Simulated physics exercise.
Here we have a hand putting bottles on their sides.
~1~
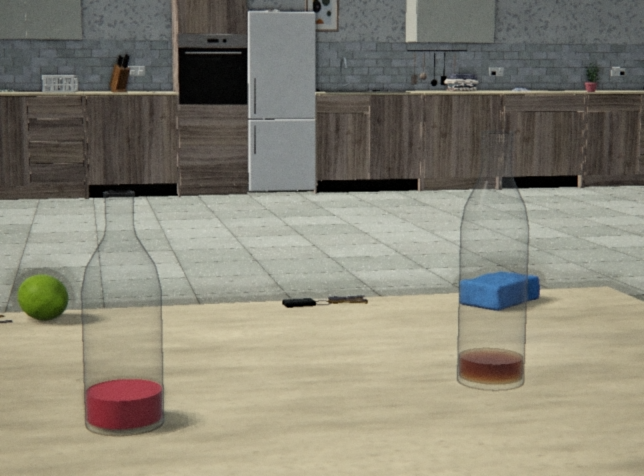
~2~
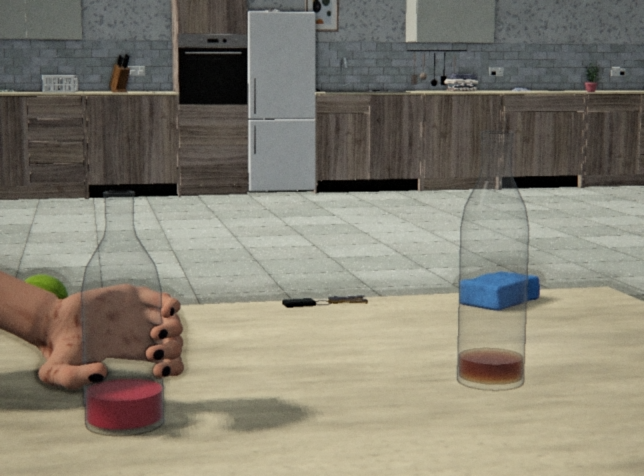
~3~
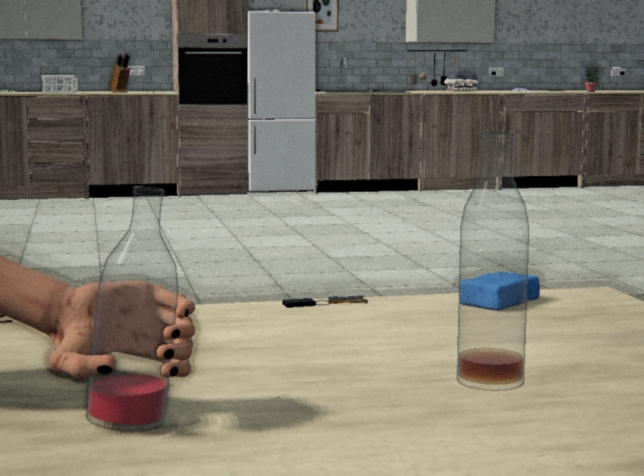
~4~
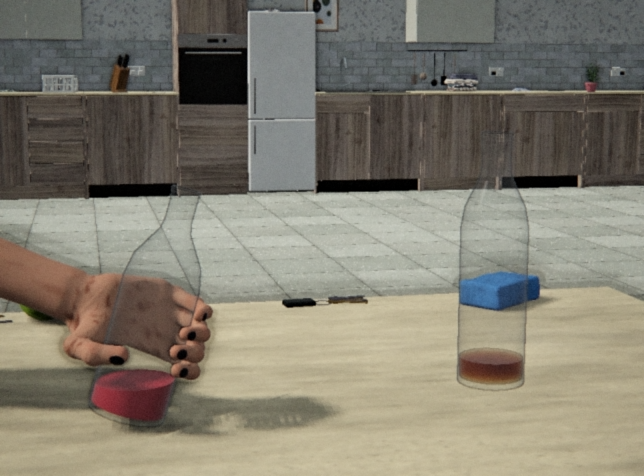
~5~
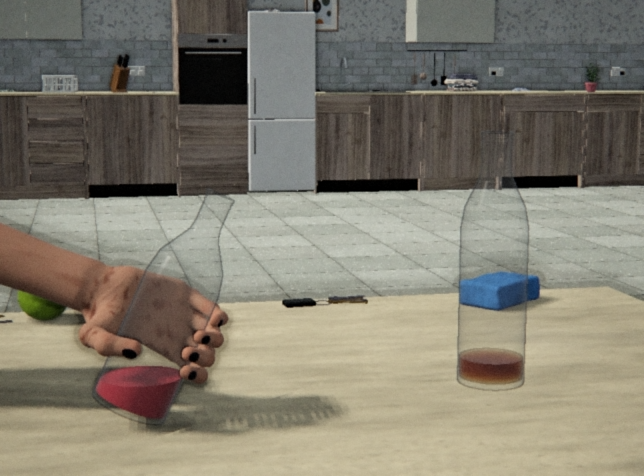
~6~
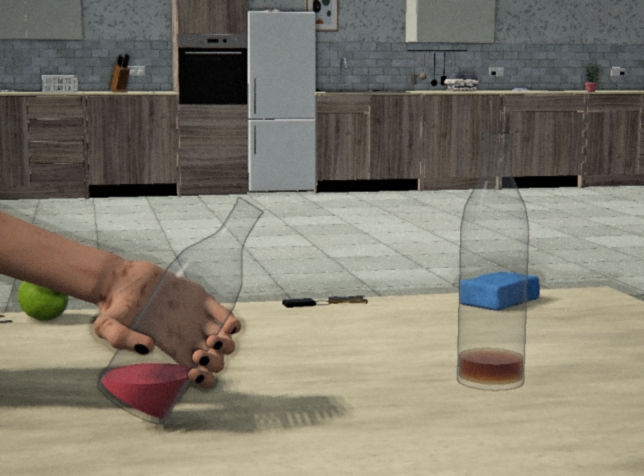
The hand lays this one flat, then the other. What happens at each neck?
The left bottle keeps it in; the right bottle keeps it in.
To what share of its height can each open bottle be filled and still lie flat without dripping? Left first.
In turn 24 and 20 per cent.
Next, the left bottle is nearly down; left bottle, dry at the neck.
After that, the left bottle lies flat; left bottle, dry at the neck.
Finally, both lie flat; left bottle, dry at the neck; right bottle, dry at the neck.
